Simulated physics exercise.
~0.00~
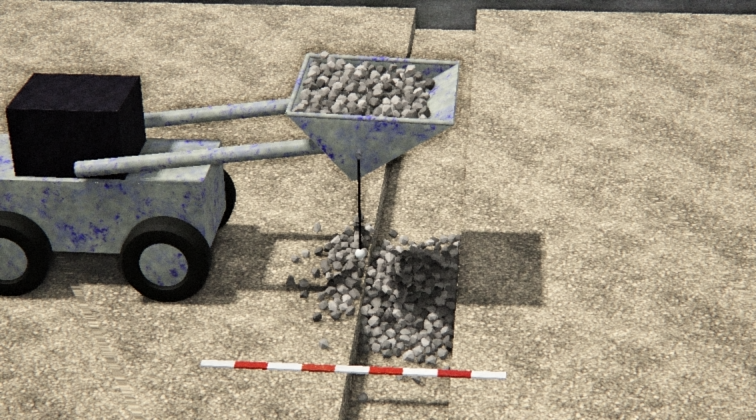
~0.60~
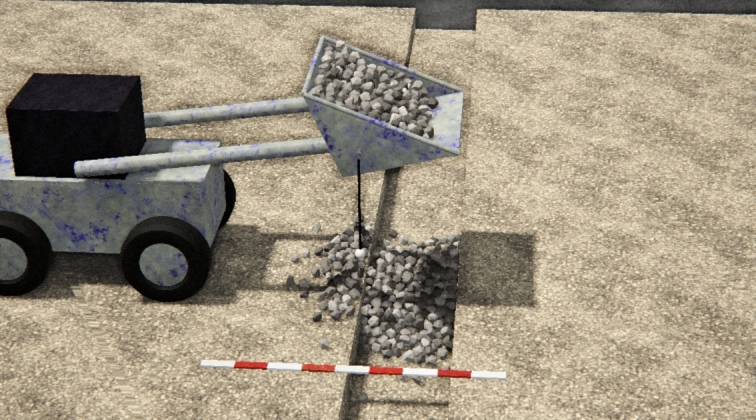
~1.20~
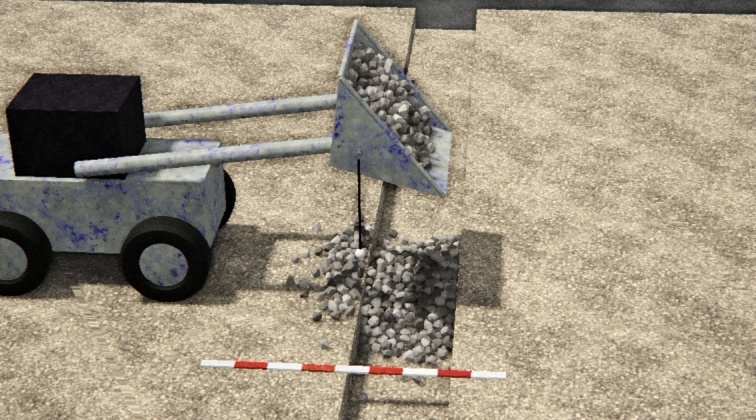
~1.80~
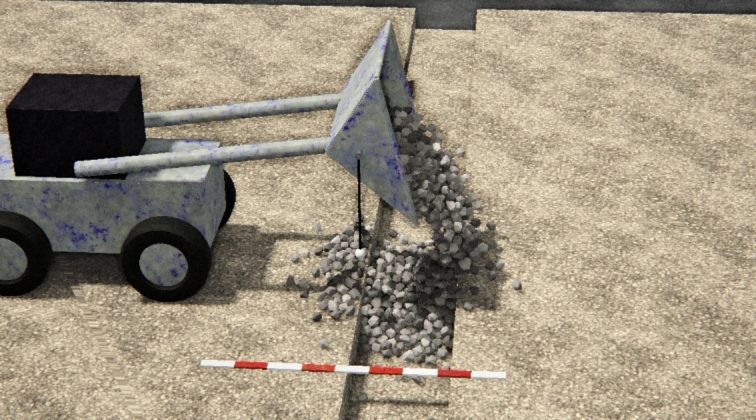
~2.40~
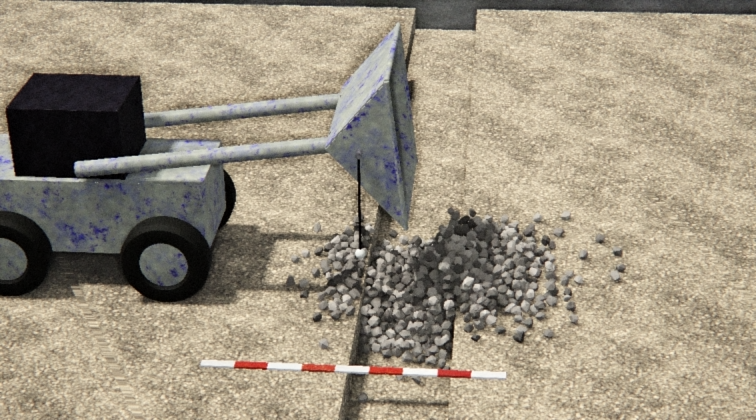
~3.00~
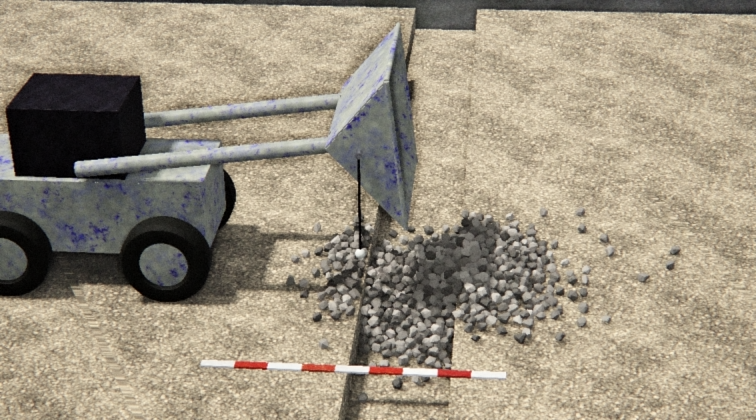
A loader's blue-flecked pale bucket, heaped with grey stones, hangs over a trench in sandy ground, where an earlier pile already lies behind a red and white striped staff. The bucket begins to tip forward to the right, slowly at first, while the stones stay inside. As it steepens, they slide toward the lower lip and then pour out in a thick stream onto the trench and the old heap. The falling load spreads over the right edge, and a few stones roll farther out. Finally the emptied bucket holds still, steeply tilted, above a broad mound straddling the trench.
